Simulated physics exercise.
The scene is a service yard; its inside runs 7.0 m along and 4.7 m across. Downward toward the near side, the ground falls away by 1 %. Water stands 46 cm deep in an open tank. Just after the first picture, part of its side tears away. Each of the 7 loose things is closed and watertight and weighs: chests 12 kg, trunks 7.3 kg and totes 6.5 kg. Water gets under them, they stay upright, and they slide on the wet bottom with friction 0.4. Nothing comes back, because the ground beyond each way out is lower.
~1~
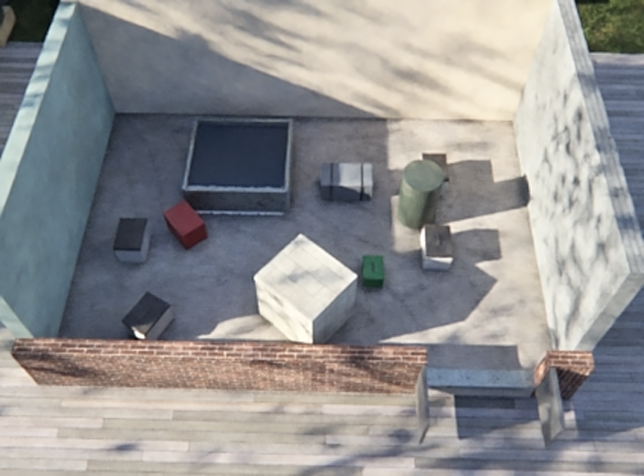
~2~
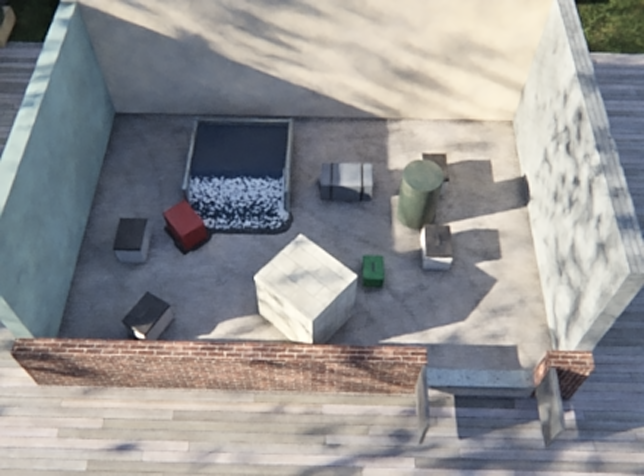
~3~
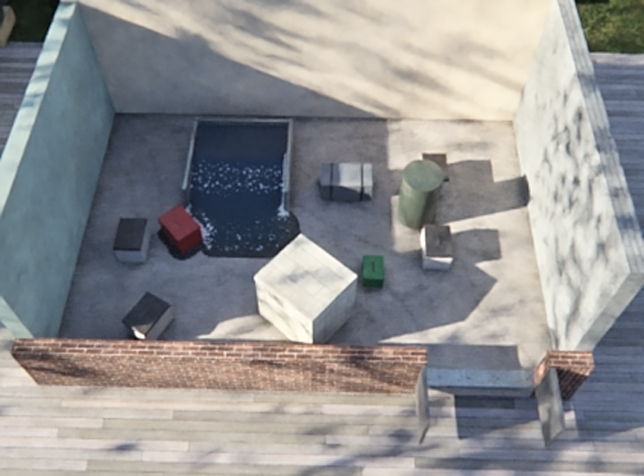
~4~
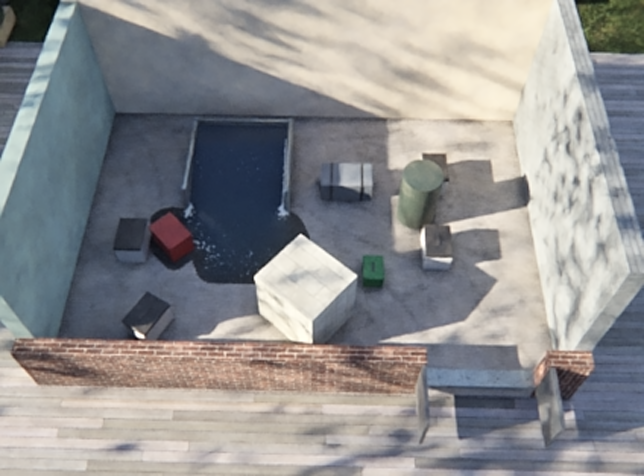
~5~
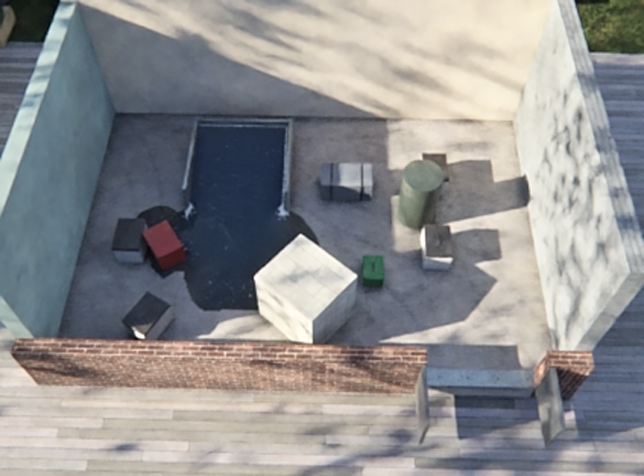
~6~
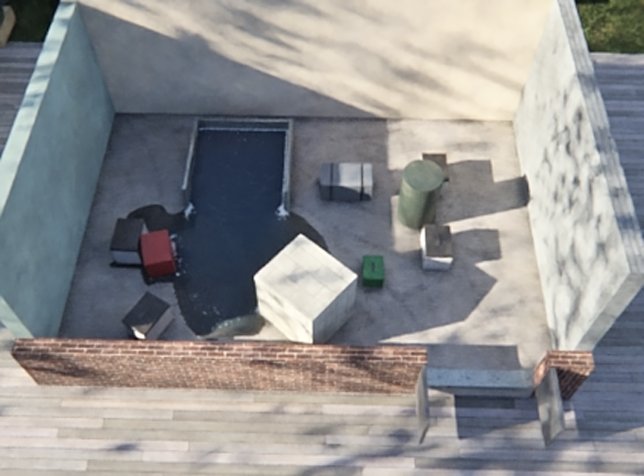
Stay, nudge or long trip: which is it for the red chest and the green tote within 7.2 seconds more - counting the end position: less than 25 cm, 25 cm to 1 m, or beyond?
The red chest goes a long distance, and the green tote goes a moderate distance.
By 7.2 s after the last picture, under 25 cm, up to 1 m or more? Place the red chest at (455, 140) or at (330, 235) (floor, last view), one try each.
Run 1: It remains nearly still. Run 2: It remains nearly still.
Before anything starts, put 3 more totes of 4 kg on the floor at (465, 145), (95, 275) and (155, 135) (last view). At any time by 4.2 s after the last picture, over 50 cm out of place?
Respectively: Smaller, greater, smaller.
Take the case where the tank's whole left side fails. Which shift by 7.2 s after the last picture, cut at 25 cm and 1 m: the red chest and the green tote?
Then the red chest remains roughly in place and the green tote remains roughly in place.
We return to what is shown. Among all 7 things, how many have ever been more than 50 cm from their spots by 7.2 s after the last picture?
That adds up to 4.
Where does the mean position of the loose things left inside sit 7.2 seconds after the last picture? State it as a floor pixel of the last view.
Mean floor pixel: About (295, 188).
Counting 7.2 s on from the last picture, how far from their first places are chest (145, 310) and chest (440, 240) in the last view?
The first ends 300 cm from its start, the second 0 cm.
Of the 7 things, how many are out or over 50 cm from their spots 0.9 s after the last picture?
By my reckoning, 1.
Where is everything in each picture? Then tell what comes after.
In the first picture, the red chest at (183, 218) rests on the ground; the green tote at (374, 267), on the bottom; water covers 2.0 m2; 0 of 7 have shifted.
In the second picture, the red chest at (183, 218) rests on the ground; the green tote at (374, 267), on the bottom; water covers 2.7 m2; 0 of 7 have shifted.
In the third picture, the red chest at (179, 222) rests on the ground, 10 cm from its start; the green tote at (374, 267) rests on the ground; 3.4 m2 under water; 1 of 7 have shifted.
In the fourth picture, the red chest at (170, 230), on the bottom, 29 cm from its start; the green tote at (374, 267) rests on the ground; water covers 4.3 m2; 1 of 7 have shifted.
In the fifth picture, the red chest at (162, 239), on the bottom, 47 cm from its start; the green tote at (374, 267) rests on the ground; water covers 5.4 m2; 1 of 7 have shifted.
In the sixth picture, the red chest at (156, 247) rests on the ground, 63 cm from its start; the green tote at (374, 267) rests on the ground; 6.3 m2 under water; 1 of 7 have shifted.
Then, 0.9 s after the last picture the red chest is near (107, 300), 1.7 m from its start, aground; the green tote is near (374, 267), 0.0 m from its start, aground; 0 of 7 are out; 0 afloat.
Then, 2.8 s after the last picture the red chest is near (77, 281), 1.8 m from its start, afloat; the green tote is near (411, 267), 0.5 m from its start, aground; 0 of 7 are out; 2 afloat.
Then, 4.8 s after the last picture the red chest is near (118, 197), 1.1 m from its start, afloat; the green tote is near (411, 267), 0.5 m from its start, aground; 0 of 7 are out; 2 afloat.
Then, 7.2 s after the last picture the red chest is near (128, 130), 2.0 m from its start, afloat; the green tote is near (411, 267), 0.5 m from its start, aground; 0 of 7 are out; 3 afloat.
